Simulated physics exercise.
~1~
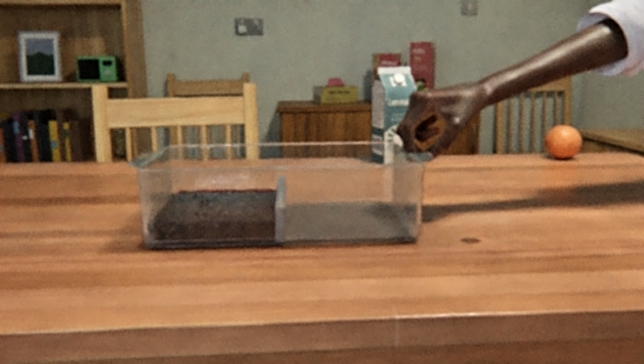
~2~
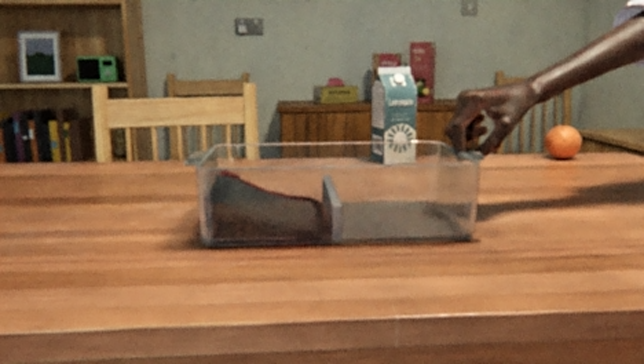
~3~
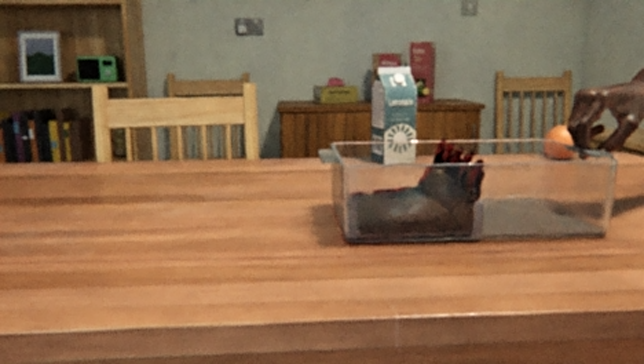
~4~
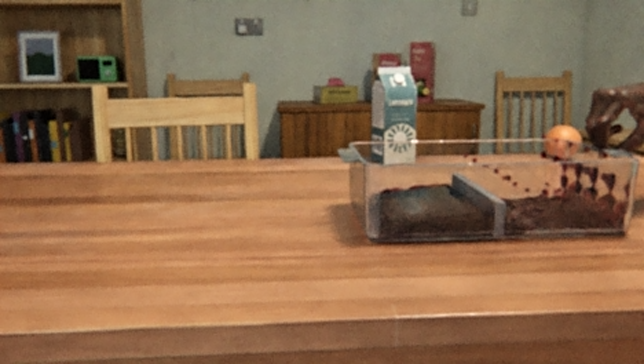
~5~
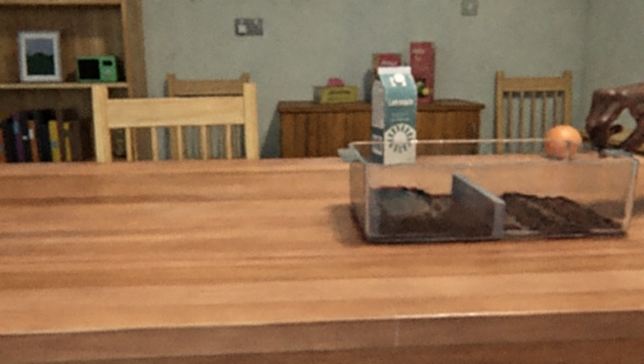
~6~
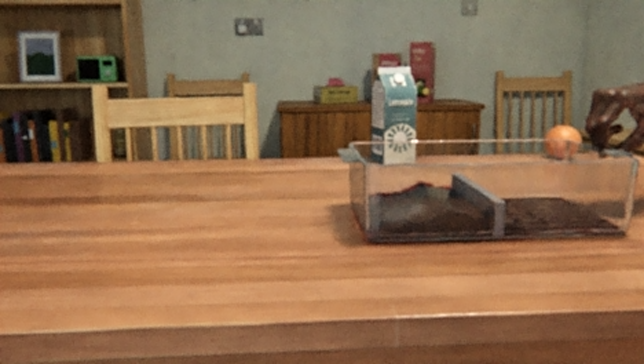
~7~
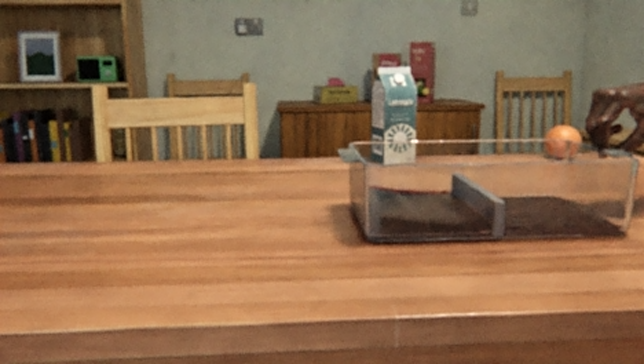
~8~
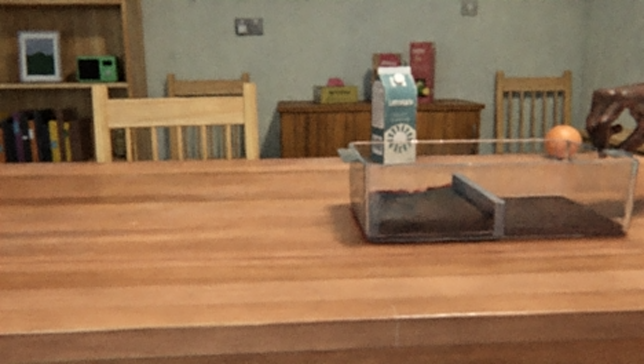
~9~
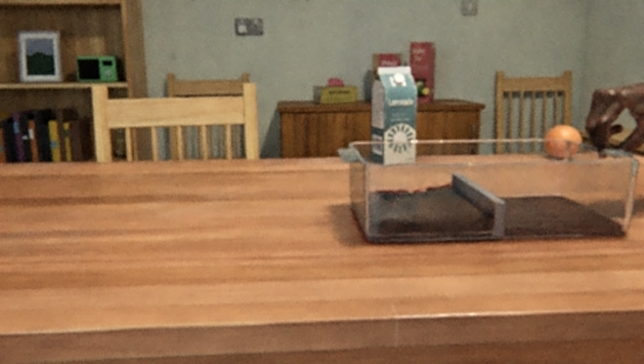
In a room with a wooden table, seen from a still, level view across its top, a clear food box with a low divider holds dark wine in its left side only. A teal and white carton and an orange stand behind it, with chairs and shelves beyond. A hand at the box's right end pulls it to the right, and the wine piles up at the left, then surges up at the divider. As the box stops, some wine splashes over into the right side. It sloshes and calms, leaving dark wine on both sides of the divider.
